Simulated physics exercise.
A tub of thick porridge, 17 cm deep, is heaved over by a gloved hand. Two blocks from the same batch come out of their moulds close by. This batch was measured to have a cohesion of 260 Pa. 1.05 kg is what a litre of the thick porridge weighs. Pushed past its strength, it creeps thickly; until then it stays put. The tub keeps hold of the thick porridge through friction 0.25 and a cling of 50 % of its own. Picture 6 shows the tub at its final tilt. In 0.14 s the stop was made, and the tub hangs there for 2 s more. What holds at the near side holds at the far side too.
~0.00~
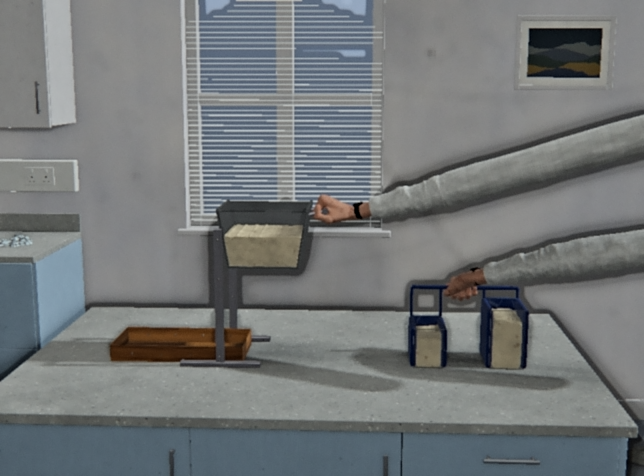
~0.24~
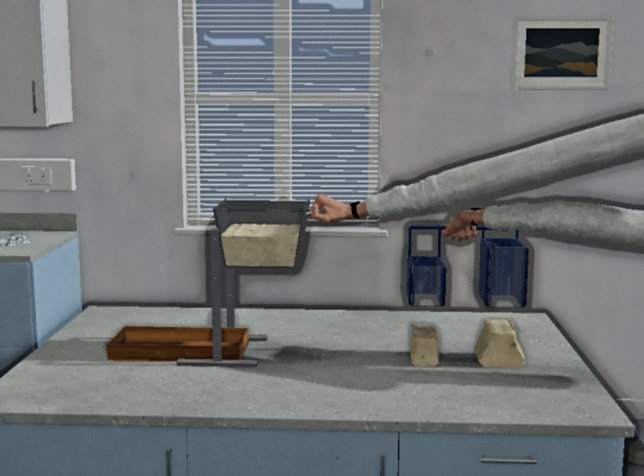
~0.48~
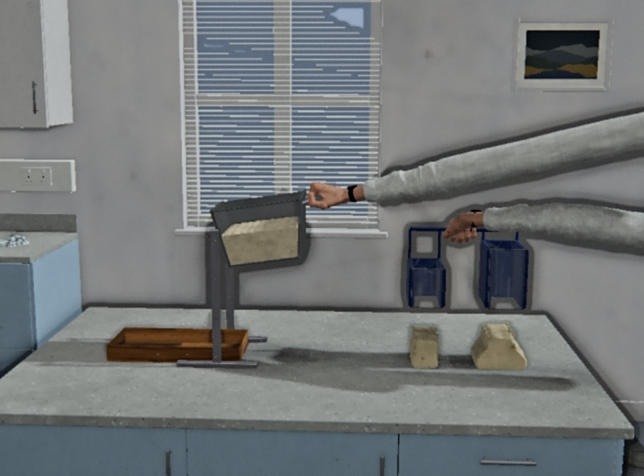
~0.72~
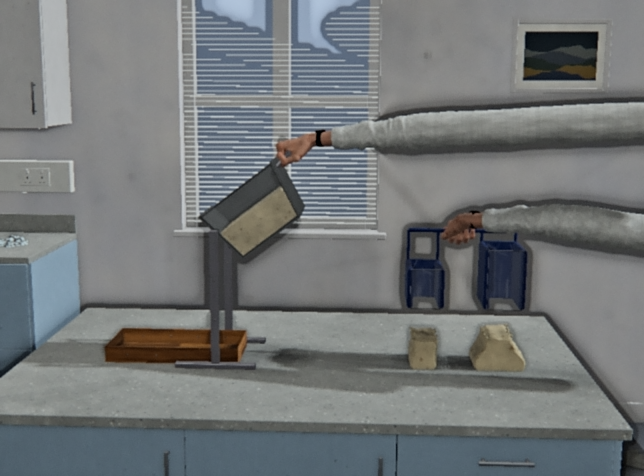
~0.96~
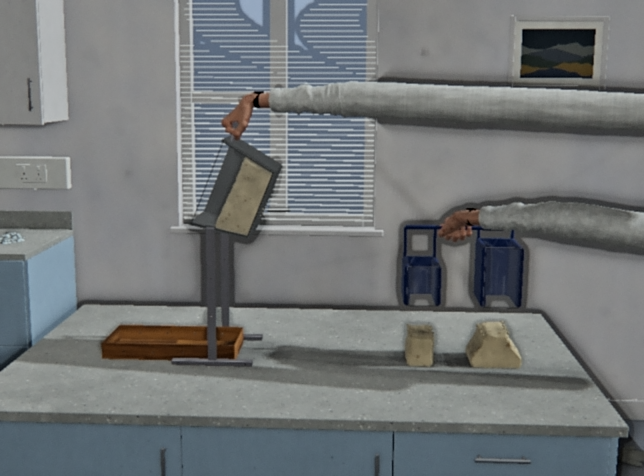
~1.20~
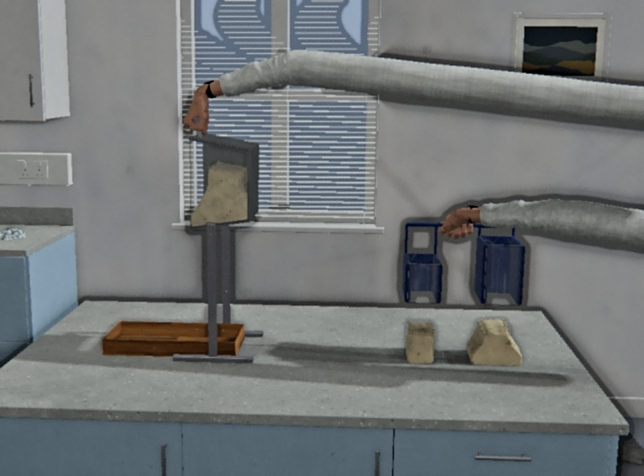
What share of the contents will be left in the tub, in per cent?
Roughly 40 per cent will be left in the tub.
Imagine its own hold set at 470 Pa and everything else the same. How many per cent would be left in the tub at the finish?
Around 55 per cent.
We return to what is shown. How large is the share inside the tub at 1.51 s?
Near 55 in a hundred.
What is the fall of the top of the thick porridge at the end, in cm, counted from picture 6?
About 10 cm.
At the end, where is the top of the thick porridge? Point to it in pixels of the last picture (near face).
Around (219, 203).
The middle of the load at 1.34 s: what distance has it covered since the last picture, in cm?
I'd estimate roughly 5 centimetres.
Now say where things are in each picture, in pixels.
In the first picture, handle-side rim at (305, 211), tilt 0 degrees; top of the thick porridge at (231, 236); blocks stand 9.5 cm, 15 cm (left to right).
In the second picture, handle-side rim at (303, 210), tilt 0 degrees; top of the thick porridge at (228, 235); blocks stand 9.3 cm, 12 cm (left to right).
In the third picture, handle-side rim at (298, 199), tilt 8 degrees; top of the thick porridge at (294, 227); blocks stand 9.2 cm, 11 cm (left to right).
In the fourth picture, handle-side rim at (269, 164), tilt 37 degrees; top of the thick porridge at (279, 190); blocks stand 9.2 cm, 11 cm (left to right).
In the fifth picture, handle-side rim at (222, 142), tilt 68 degrees; top of the thick porridge at (244, 160); blocks stand 9.2 cm, 11 cm (left to right).
In the sixth picture, handle-side rim at (190, 140), tilt 90 degrees; top of the thick porridge at (211, 169); blocks stand 9.2 cm, 11 cm (left to right).
After 1.34 s, the tub is at 90 degrees and holds 84 %.
After 1.51 s, the tub is at 90 degrees and holds 53 %.
After 1.68 s, the tub is at 90 degrees and holds 42 %.
After 1.85 s, the tub is at 90 degrees and holds 40 %.
After 3.20 s, at the end, the tub is at 90 degrees and holds 40 %.
